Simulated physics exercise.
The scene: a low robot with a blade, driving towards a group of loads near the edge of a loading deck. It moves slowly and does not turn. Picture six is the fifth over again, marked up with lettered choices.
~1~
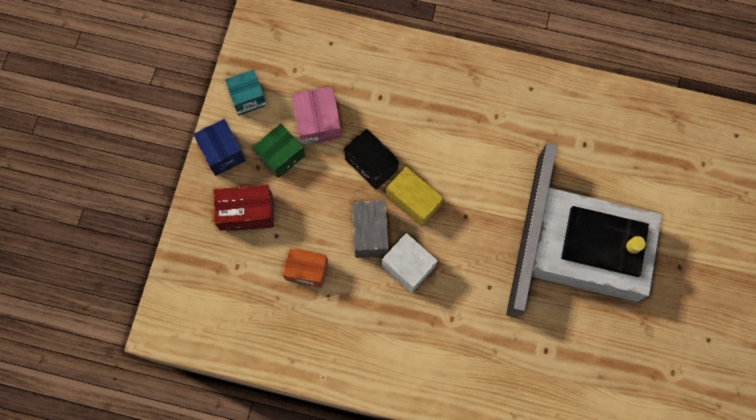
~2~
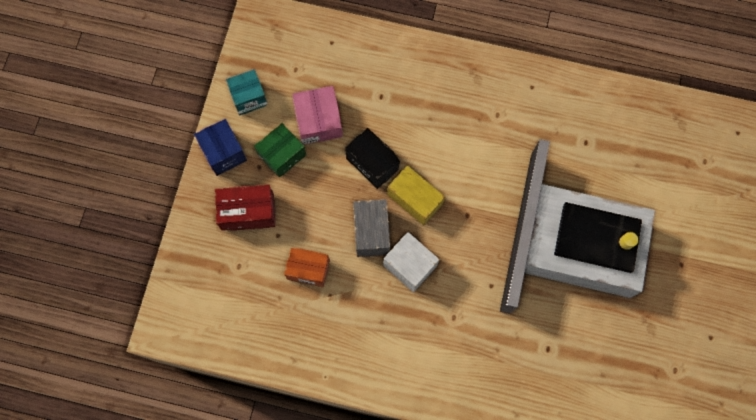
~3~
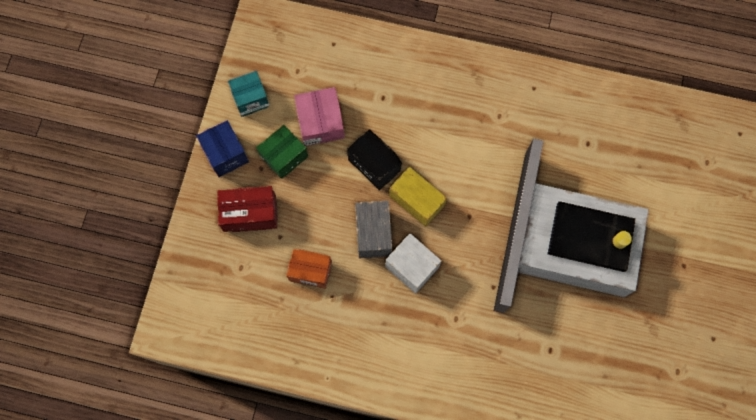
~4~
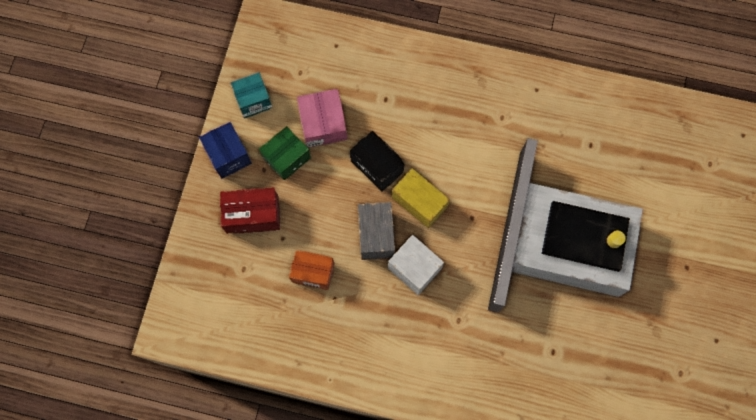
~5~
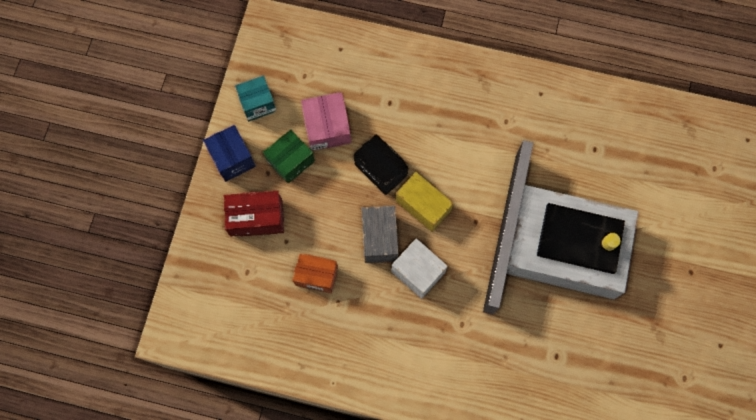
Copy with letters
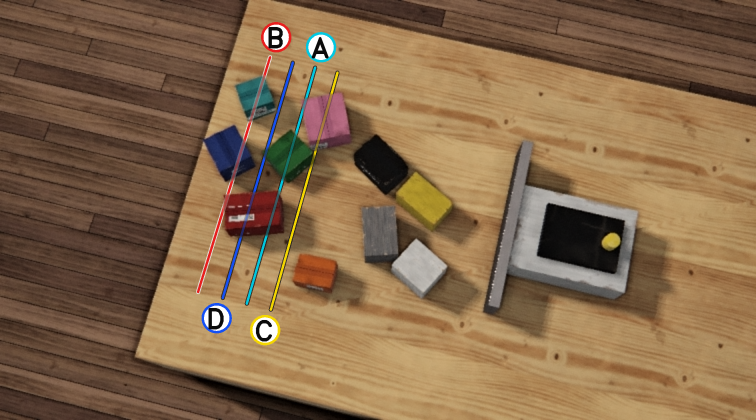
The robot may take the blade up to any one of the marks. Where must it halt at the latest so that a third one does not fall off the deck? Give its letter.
As far as mark D.
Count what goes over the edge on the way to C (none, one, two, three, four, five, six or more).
By then, none.
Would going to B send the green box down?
Yes.
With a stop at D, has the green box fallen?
No.
On the marked copy, A at (282, 181); B at (235, 170); C at (306, 186); D at (259, 176).
With D. Early on, robot (481, 214); pink parcel (322, 119); white crate (375, 271).
Further on, robot (389, 193); red parcel (236, 214); orange box (244, 256).
At the end, robot (319, 176); red parcel over the edge; blue parcel over the edge; two fallen.
As for the rest, A is within the limit but short; B drops five; C is within the limit but short.
